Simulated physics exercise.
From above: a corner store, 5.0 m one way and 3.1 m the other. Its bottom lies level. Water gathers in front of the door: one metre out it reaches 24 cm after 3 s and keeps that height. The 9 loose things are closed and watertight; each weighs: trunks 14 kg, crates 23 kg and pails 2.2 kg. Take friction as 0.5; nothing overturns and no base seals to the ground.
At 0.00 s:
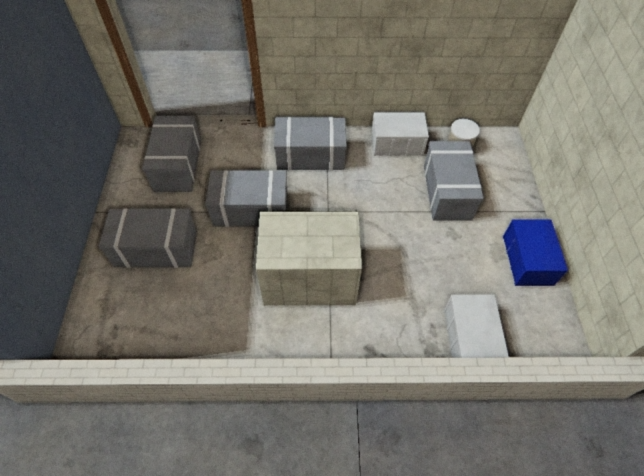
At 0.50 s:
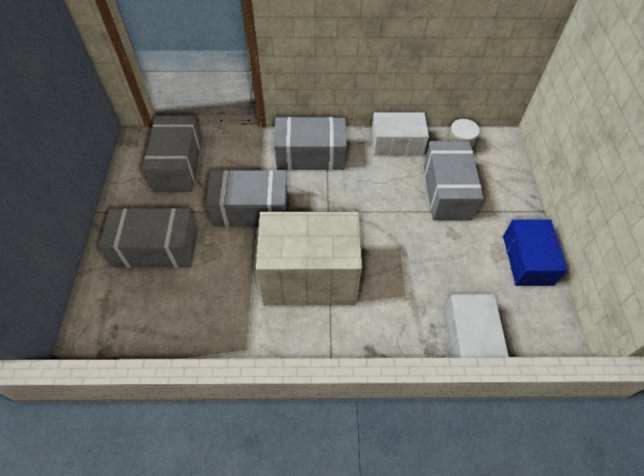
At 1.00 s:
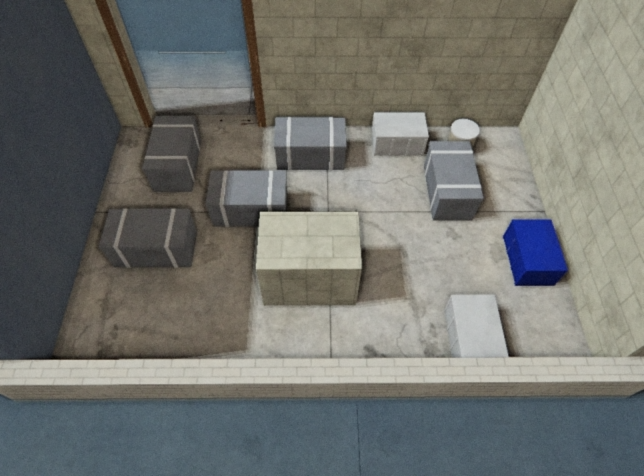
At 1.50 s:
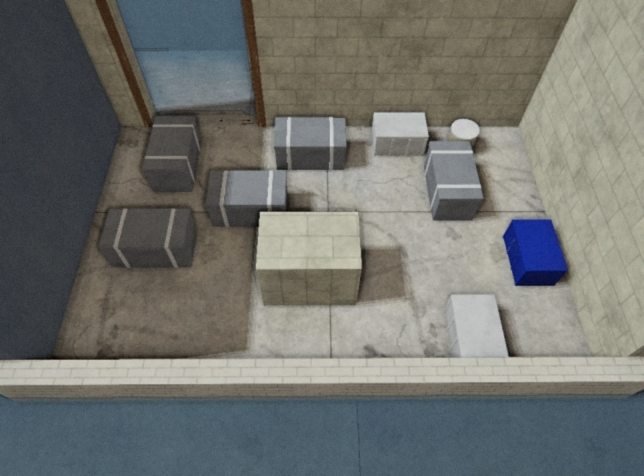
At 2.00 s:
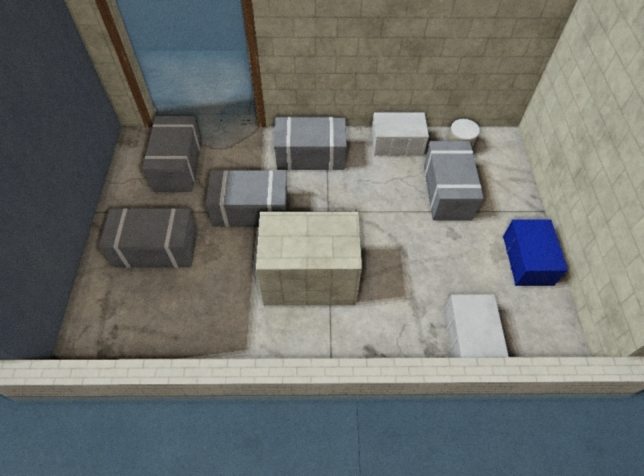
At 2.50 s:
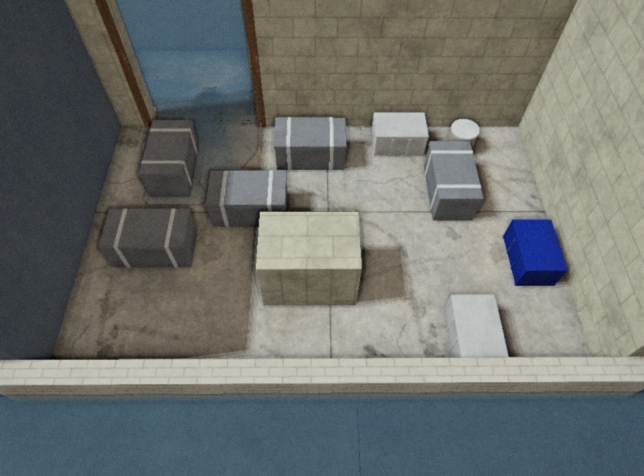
Water gathered outside the walls and behind the doorway, then seeped in across the floor and slightly shifted the gray crate nearest the door, while the blue crate and everything else stayed still.
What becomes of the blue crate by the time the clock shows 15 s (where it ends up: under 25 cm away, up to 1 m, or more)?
The blue crate ends far away.
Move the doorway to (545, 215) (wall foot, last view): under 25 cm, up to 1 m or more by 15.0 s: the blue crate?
In that case the blue crate gets carried off.
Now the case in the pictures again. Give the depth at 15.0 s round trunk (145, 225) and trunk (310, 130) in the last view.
Roughly 17 and 17 cm.
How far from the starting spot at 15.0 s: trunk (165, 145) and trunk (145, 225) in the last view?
In turn: 250 cm, 350 cm.
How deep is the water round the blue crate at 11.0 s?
About 16 cm.
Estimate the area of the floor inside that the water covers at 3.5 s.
About 4.5 m2.
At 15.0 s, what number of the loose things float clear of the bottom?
At that moment 9.
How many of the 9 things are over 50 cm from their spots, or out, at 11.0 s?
By then 6.
After 3.5 s the blue crate is near (539, 244), 0.0 m from its start, aground; 1 afloat.
After 6.8 s the blue crate is near (539, 244), 0.0 m from its start, aground; 3 afloat.
After 11.0 s the blue crate is near (535, 173), 0.9 m from its start, afloat; 8 afloat.
After 15.0 s the blue crate is near (480, 118), 1.7 m from its start, afloat; 9 afloat.
